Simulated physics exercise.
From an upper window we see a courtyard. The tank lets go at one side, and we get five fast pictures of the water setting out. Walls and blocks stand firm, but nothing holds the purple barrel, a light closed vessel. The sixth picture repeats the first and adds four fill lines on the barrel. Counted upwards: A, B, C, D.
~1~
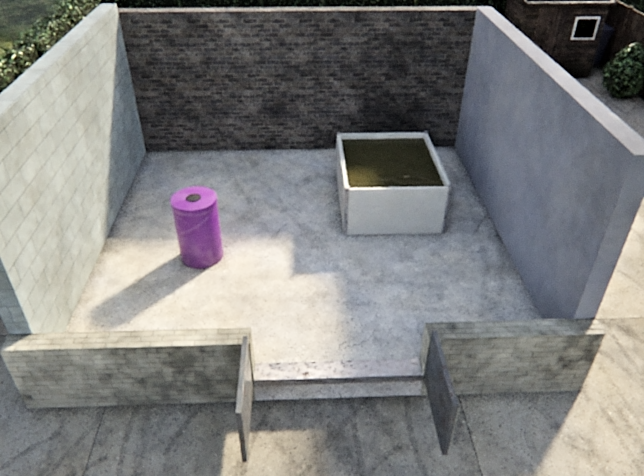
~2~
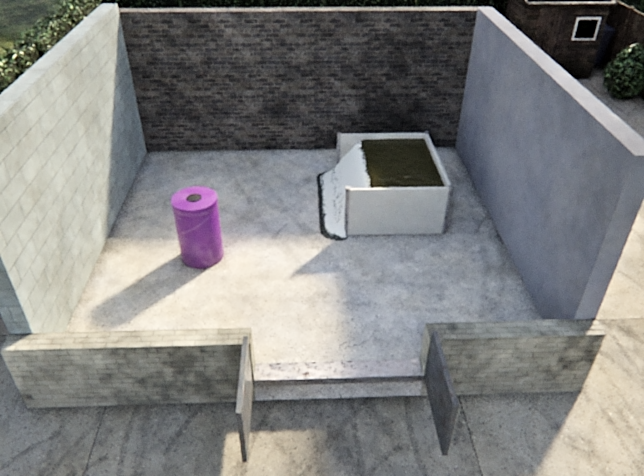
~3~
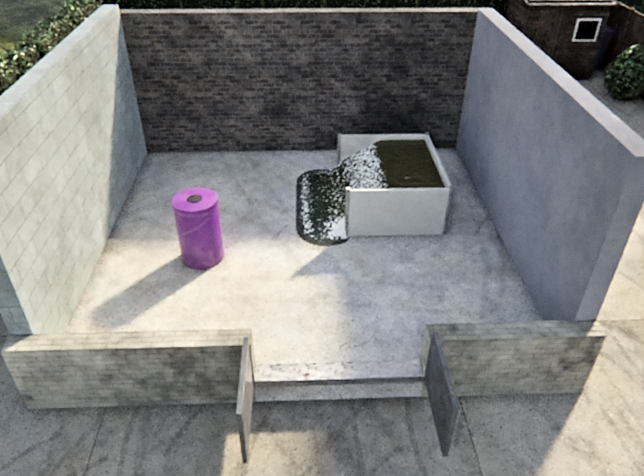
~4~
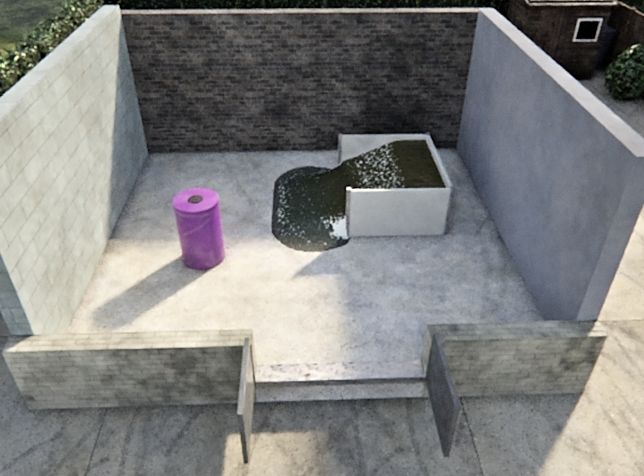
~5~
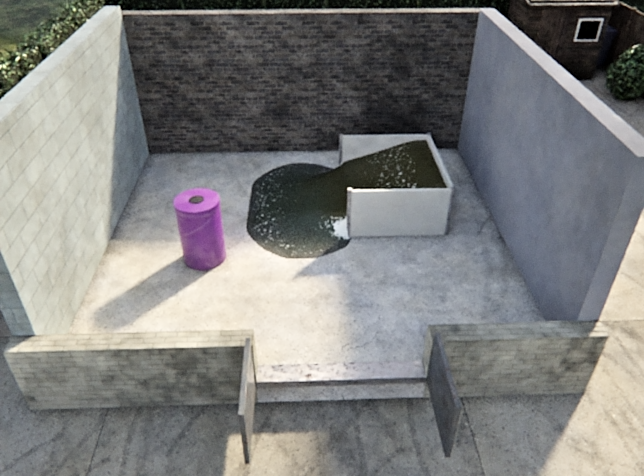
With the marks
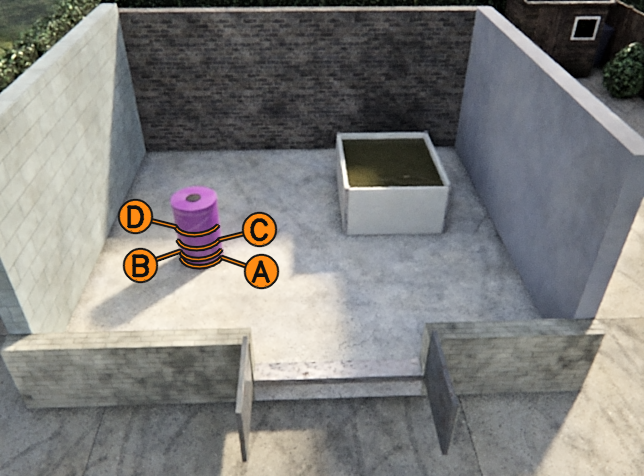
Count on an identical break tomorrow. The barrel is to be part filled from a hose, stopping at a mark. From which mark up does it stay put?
It is C.
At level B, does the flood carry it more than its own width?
No.
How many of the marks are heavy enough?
Two of them.
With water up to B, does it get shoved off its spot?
Yes, that goes wrong.
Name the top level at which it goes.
The answer is B.
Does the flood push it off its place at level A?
Yes.
On the marked copy, A at (199, 266); B at (198, 259); C at (196, 248); D at (194, 234); from the bottom up A, B, C, D.
With A, it is pushed about 5 times its own width away.
With B, it is pushed about half its own width away.
With C, it does not move.
With D, it does not move.
